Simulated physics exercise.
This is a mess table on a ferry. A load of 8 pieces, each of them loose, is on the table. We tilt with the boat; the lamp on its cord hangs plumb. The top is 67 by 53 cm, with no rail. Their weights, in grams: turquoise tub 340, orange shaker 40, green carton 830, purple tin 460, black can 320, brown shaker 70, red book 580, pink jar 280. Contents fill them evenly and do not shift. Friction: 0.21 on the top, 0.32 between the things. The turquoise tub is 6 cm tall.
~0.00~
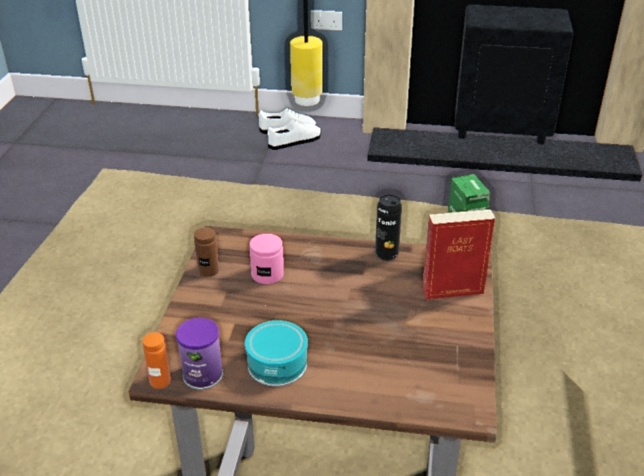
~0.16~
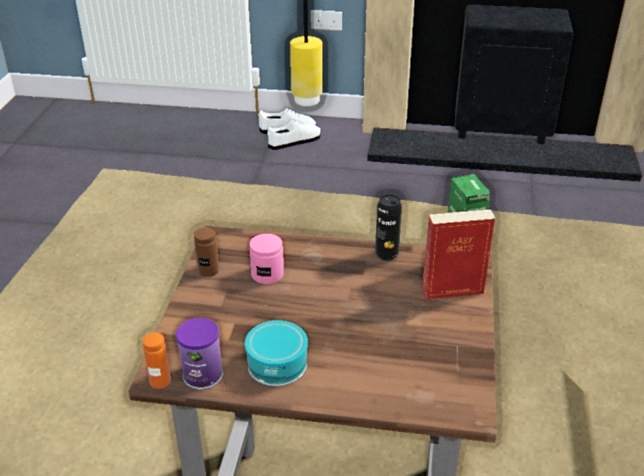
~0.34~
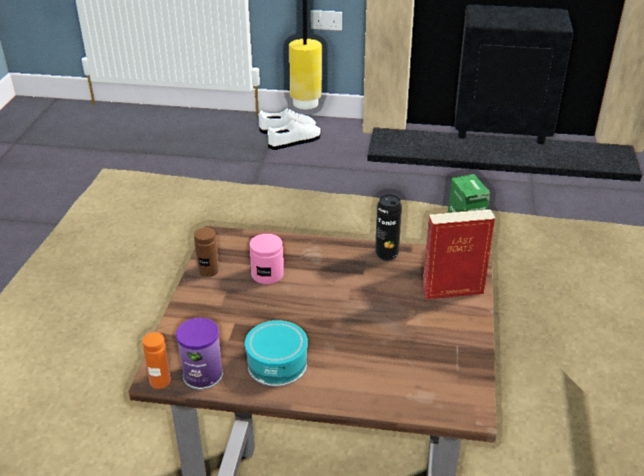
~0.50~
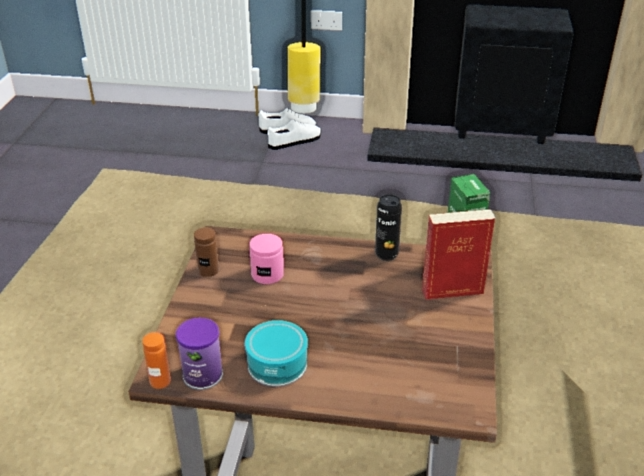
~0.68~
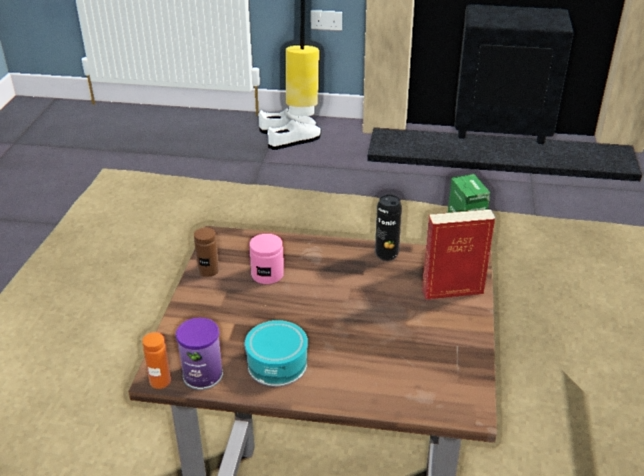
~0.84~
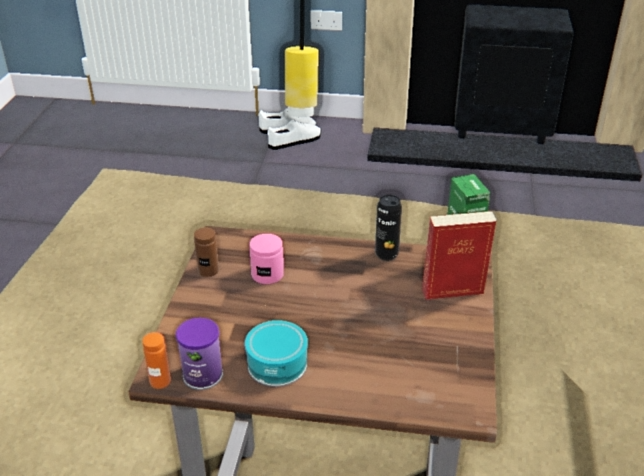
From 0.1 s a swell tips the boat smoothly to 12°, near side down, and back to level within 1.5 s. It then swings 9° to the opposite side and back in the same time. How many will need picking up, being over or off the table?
In all, one.
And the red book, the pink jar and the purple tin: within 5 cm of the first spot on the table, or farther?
The red book ends elsewhere; the pink jar keeps its place; the purple tin keeps its place.
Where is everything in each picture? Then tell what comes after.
Boat level; turquoise tub (277, 353); orange shaker (157, 361), in the first frame.
Boat level; black can (388, 229); brown shaker (207, 252), in the second frame.
Floor tilted 3°, near side down; red book (457, 256); pink jar (267, 259), in the third frame.
Floor tilted 7°, near side down; purple tin (200, 354), in the fourth frame.
Floor tilted 11°, near side down; black can (388, 229); brown shaker (207, 252), in the fifth frame.
Floor tilted 12°, near side down; turquoise tub (277, 353); orange shaker (157, 361), in the sixth frame.
After 1.14 s, floor tilted 8°, near side down; red book tipped 53° from how it sat.
After 1.24 s, floor tilted 6°, near side down; red book on its side.
After 1.44 s, floor tilted 1°, near side down; red book on its side.
At rest (3.6 s), tipped over on the table, red book; the other 7 in place, give or take 5 cm. In the last view, turquoise tub near (277, 353), orange shaker near (157, 361).
